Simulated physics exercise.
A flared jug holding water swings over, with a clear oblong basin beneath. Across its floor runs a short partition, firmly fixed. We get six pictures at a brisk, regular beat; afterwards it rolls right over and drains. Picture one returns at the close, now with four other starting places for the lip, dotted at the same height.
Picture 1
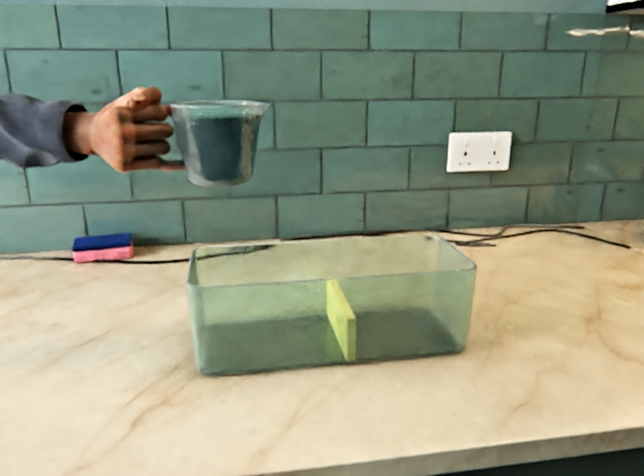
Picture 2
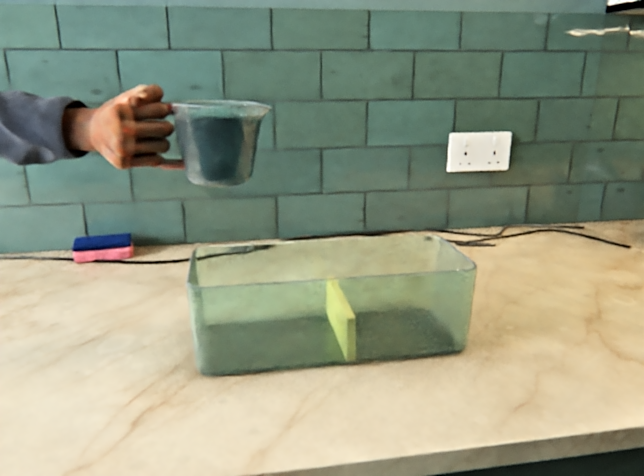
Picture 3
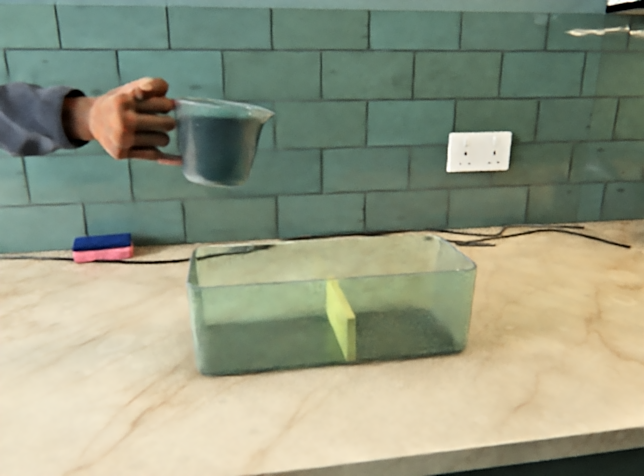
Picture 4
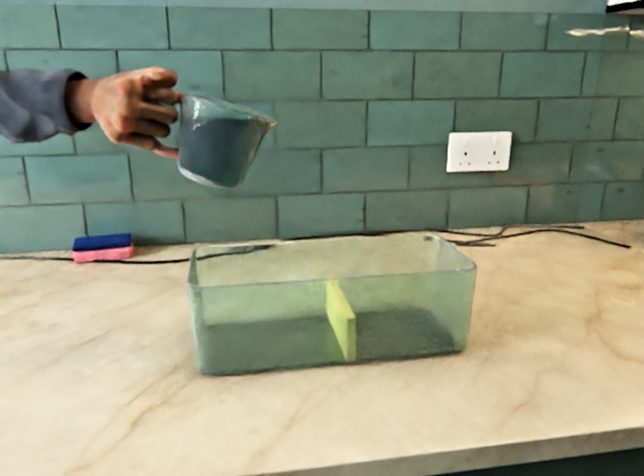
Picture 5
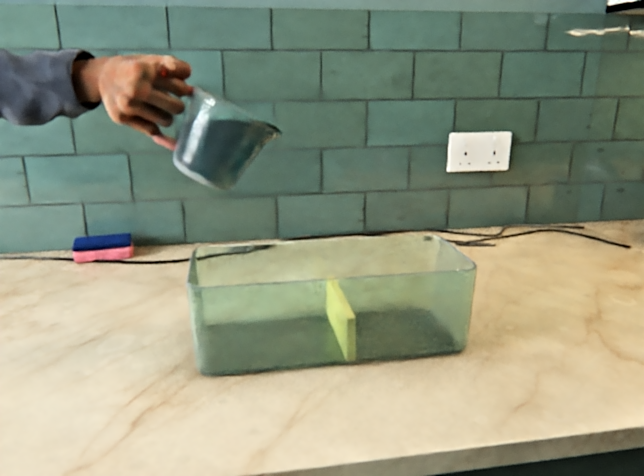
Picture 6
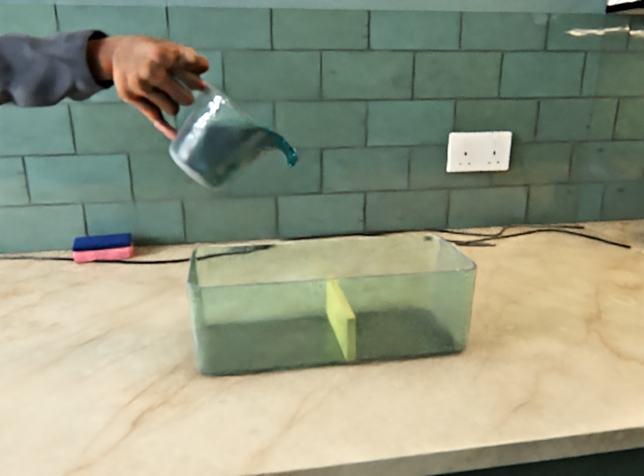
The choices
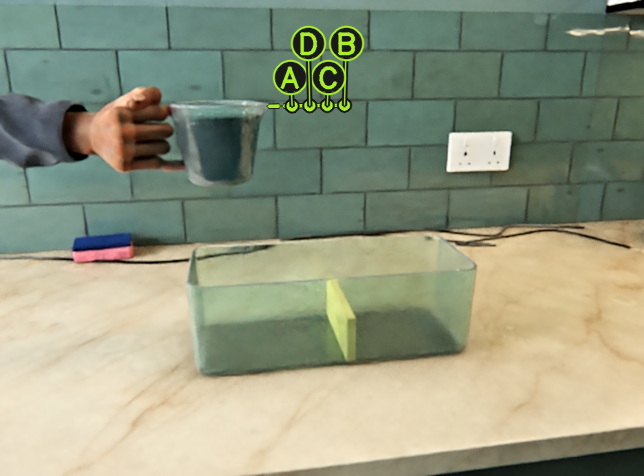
Hand tilting a clear jug of bluish water rightward above a clear oblong basin with a yellow partition, water emerging over the lip.
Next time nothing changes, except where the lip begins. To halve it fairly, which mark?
A is best.
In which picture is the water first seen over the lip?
Picture 5.
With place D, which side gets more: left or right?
The right one.
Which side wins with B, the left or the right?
The right one.
In lime, A at (292, 105); B at (344, 105); C at (327, 105); D at (309, 105).
With A, about 51 % ends left of the wall and 48 % right of it.
With B, about 2 % ends left of the wall and 96 % right of it.
With C, about 3 % ends left of the wall and 95 % right of it.
With D, about 15 % ends left of the wall and 84 % right of it.
